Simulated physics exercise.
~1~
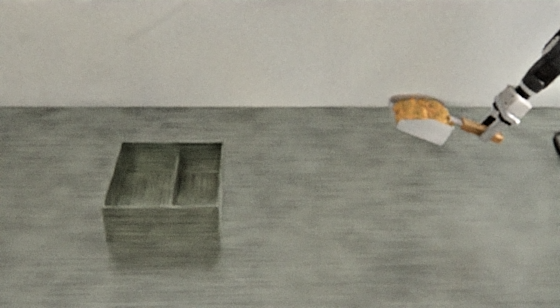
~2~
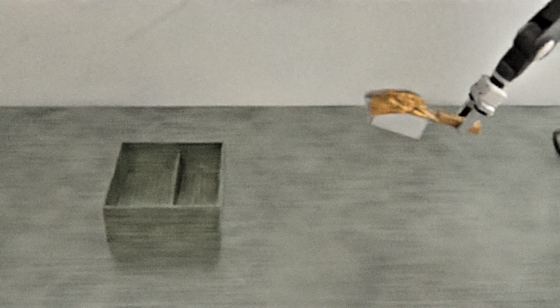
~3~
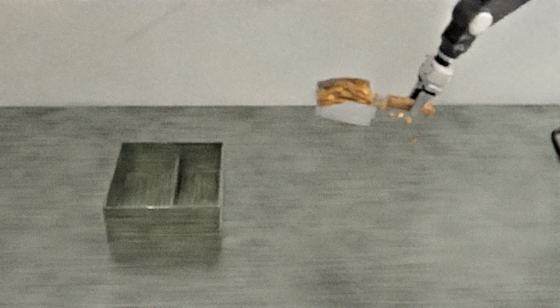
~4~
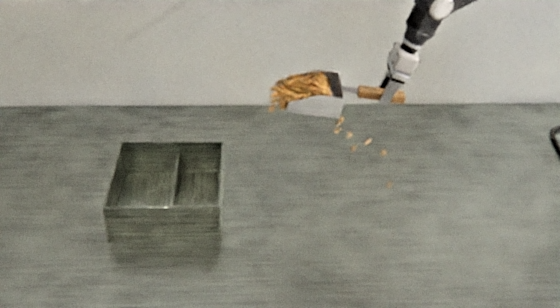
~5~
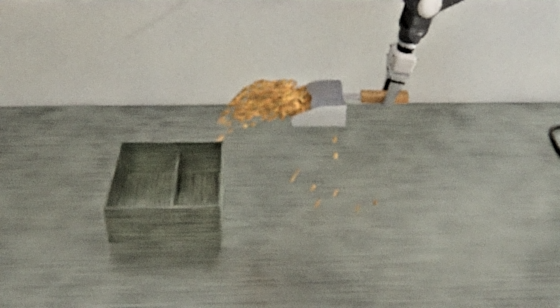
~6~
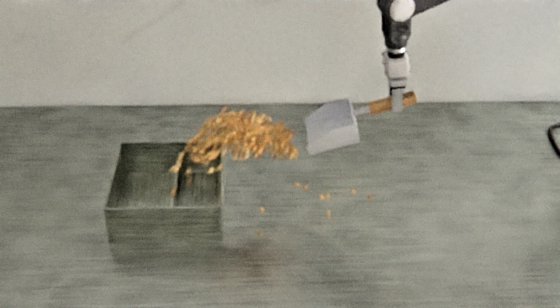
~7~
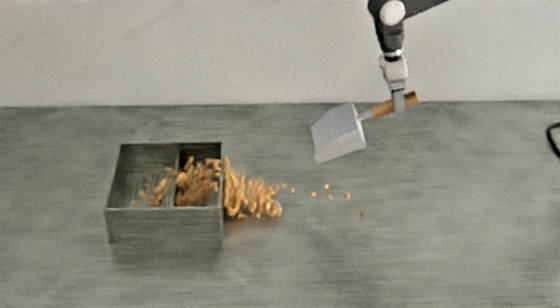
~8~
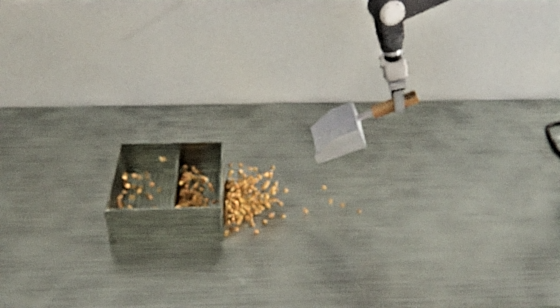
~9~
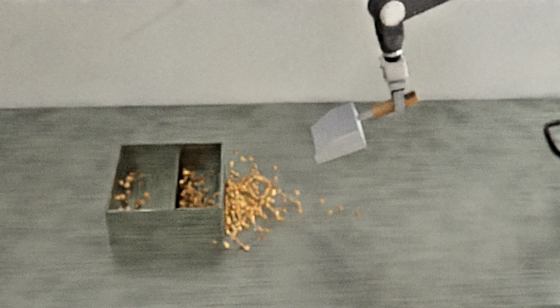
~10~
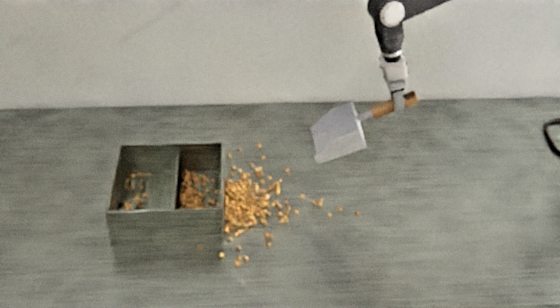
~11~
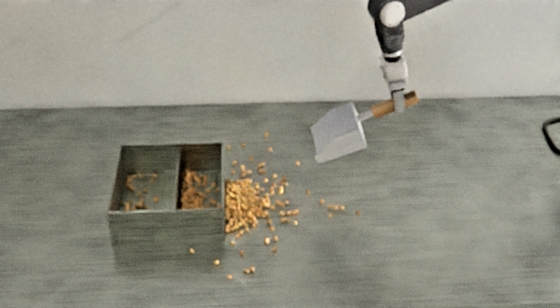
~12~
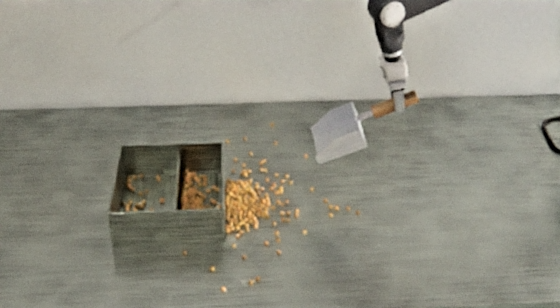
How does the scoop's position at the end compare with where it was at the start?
At the end the scoop is farther left, nearer the box, and slightly lower than where it started.
A robot arm swung a scoop of small golden-brown pieces left toward a divided box, spilling a few, then tipped it and flung out the rest; some landed in both compartments, but many ended up scattered on the table right of the box.
